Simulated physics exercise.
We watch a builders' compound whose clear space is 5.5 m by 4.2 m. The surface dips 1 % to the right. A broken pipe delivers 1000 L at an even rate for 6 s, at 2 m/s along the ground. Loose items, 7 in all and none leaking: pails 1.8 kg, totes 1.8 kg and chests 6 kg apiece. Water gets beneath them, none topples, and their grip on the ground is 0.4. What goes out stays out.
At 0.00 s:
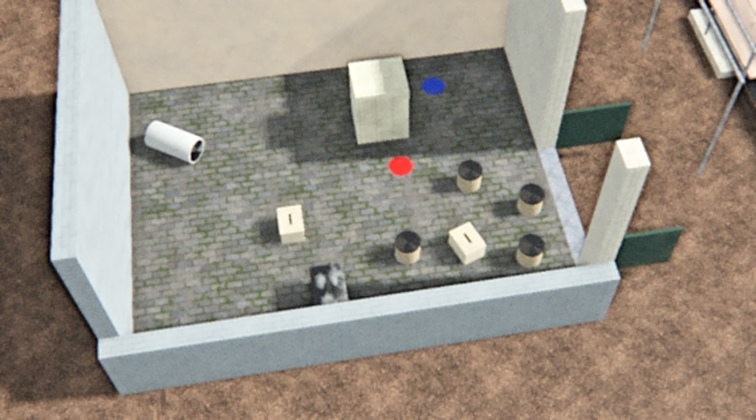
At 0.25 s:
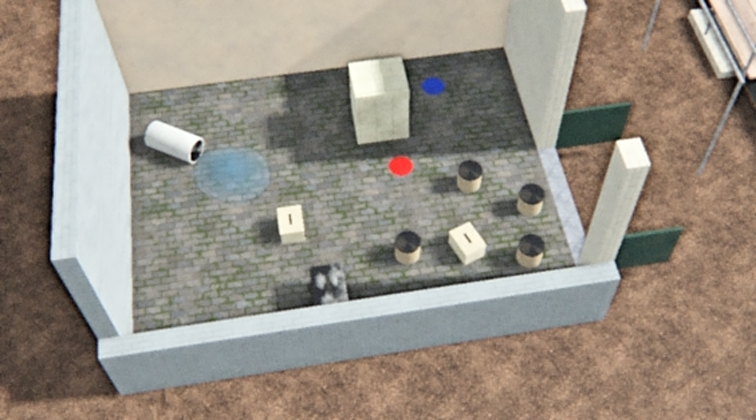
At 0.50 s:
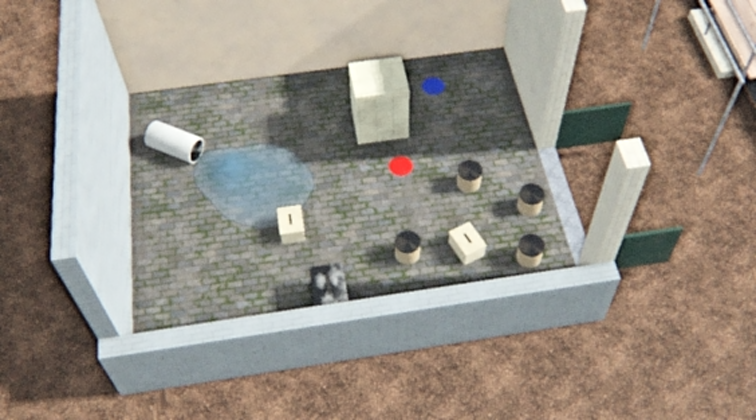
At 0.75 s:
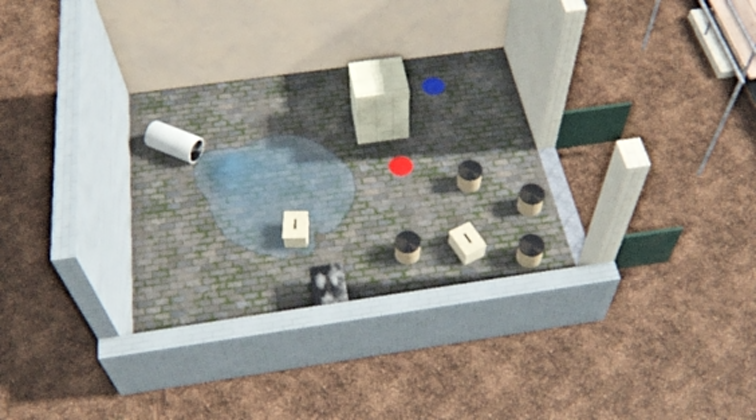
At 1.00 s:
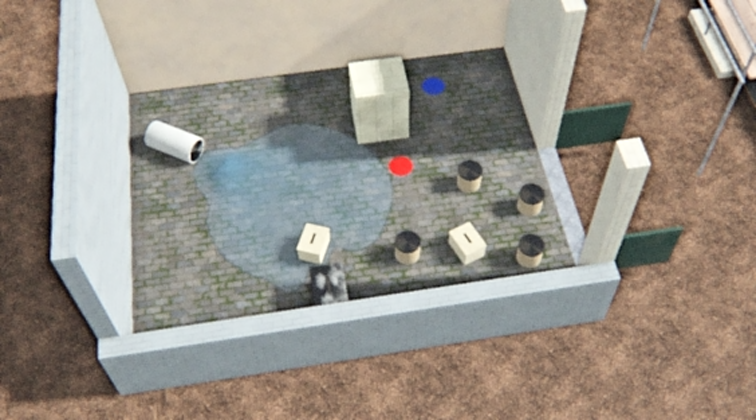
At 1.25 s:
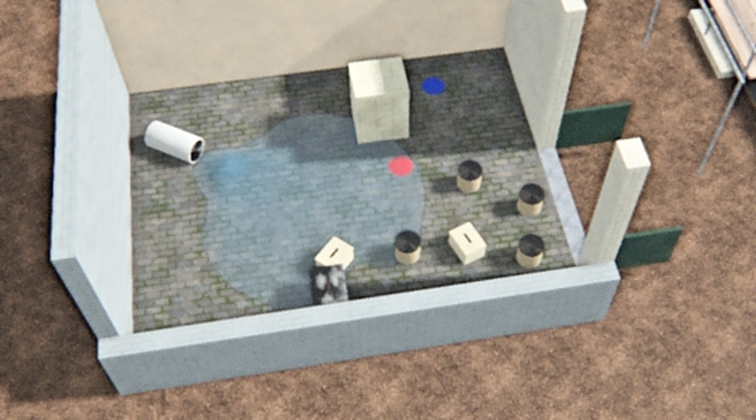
We see water spread from a white pipe across a walled, paved yard, reaching a red patch, while a small cream box slides toward the near wall and to the right, turning as it nears a mottled grey block.
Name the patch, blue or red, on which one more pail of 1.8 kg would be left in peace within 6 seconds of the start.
Put it on blue.
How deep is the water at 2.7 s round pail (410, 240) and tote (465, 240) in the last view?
About 4 and 2 cm.
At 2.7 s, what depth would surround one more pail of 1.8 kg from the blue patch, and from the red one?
About 0 cm and 2 cm.
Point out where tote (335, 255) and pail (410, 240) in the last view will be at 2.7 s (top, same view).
Around (474, 279) and (508, 279).
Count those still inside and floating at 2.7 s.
3 of them.
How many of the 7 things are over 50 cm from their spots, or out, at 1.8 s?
I count 1.
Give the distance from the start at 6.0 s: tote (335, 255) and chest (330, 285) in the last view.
In turn: Washed out, washed out.
After 1.8 s on blue it would be 0 cm off in 0 cm of water; on red it would be 47 cm off in 2 cm of water.
After 2.7 s on blue it would be 0 cm off in 0 cm of water; on red it would be 149 cm off in 2 cm of water.
After 4.2 s on blue it would be 0 cm off in 1 cm of water; on red it would be gone out.
After 6.0 s on blue it would be 2 cm off in 2 cm of water; on red it would be gone out.
